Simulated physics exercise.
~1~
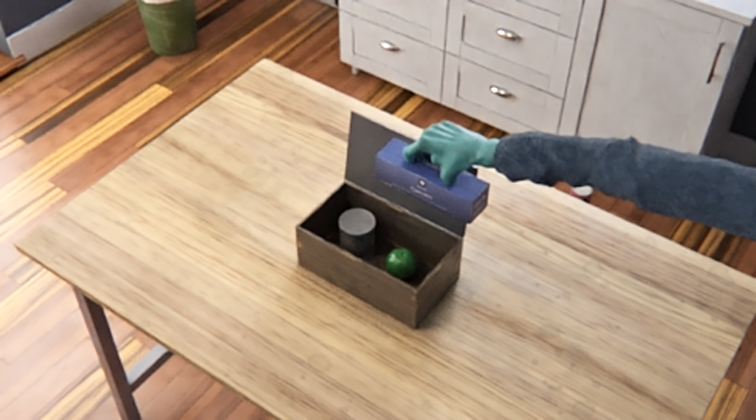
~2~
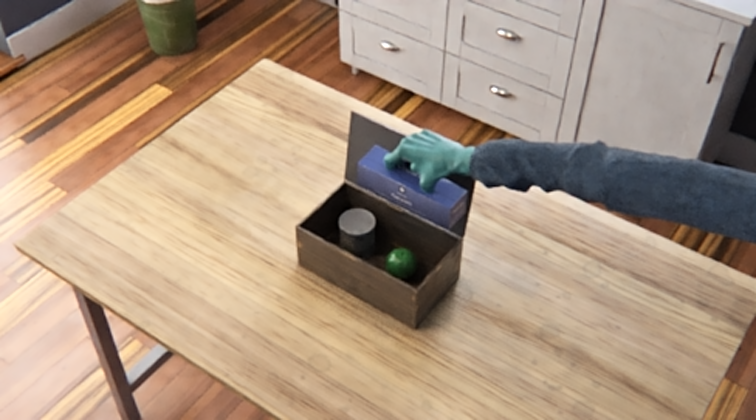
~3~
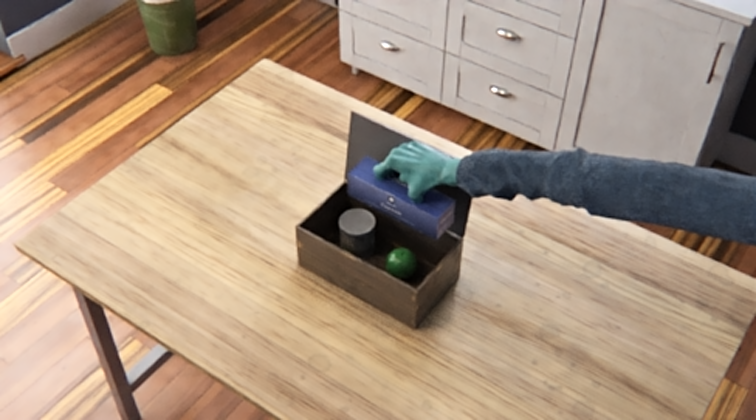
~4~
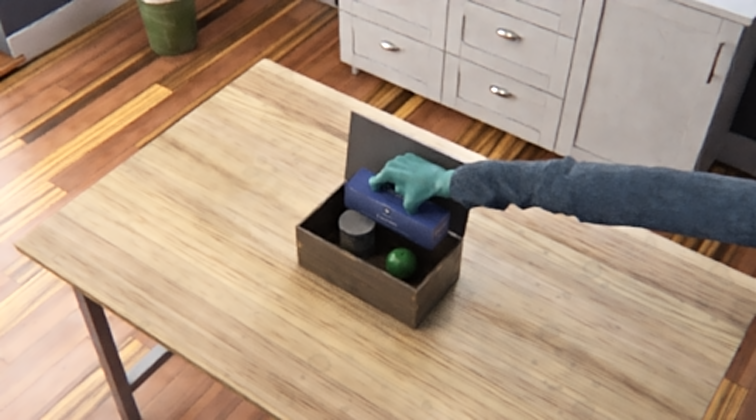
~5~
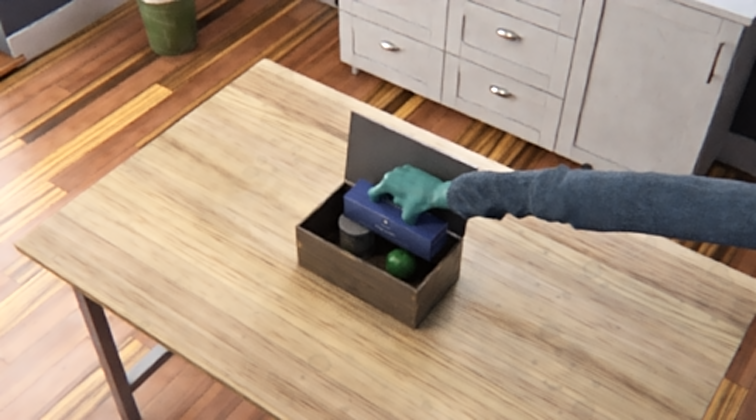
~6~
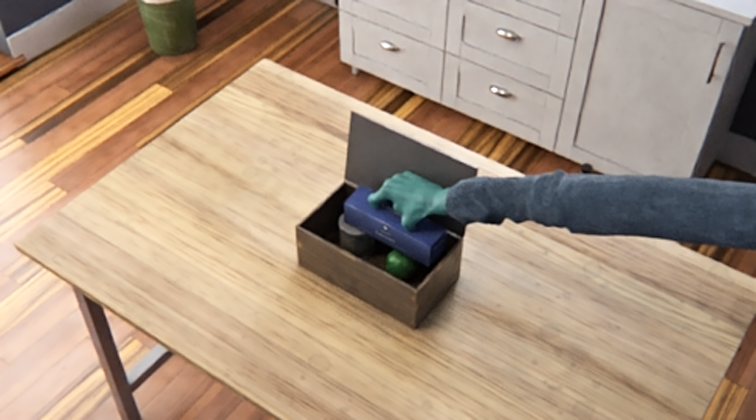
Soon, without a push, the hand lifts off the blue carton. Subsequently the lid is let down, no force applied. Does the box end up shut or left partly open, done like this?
I expect the lid to stay up.
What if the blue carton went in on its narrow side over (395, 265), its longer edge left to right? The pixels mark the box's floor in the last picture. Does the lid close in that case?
The lid stays partly open.
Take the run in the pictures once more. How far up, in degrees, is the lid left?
The answer is about 40 degrees.
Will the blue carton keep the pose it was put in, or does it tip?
Simply put, it gets tilted.
Then, 0.70 s past the last view, blue carton rocked 34° from its first pose near (400, 239); green apple displaced about its own width.
Then, 1.30 s past the last view, lid 78° above the rim; blue carton rocked 30° from its first pose near (398, 242); green apple displaced about its own width.
Then, 1.80 s past the last view, lid 55° above the rim; blue carton rocked 28° from its first pose near (396, 246); green apple displaced about its own width.
Finally, lid 42° above the rim; moved from the start, green apple and blue carton; grey tin still in place. Final places as the last picture's camera would see them, blue carton near (395, 249).
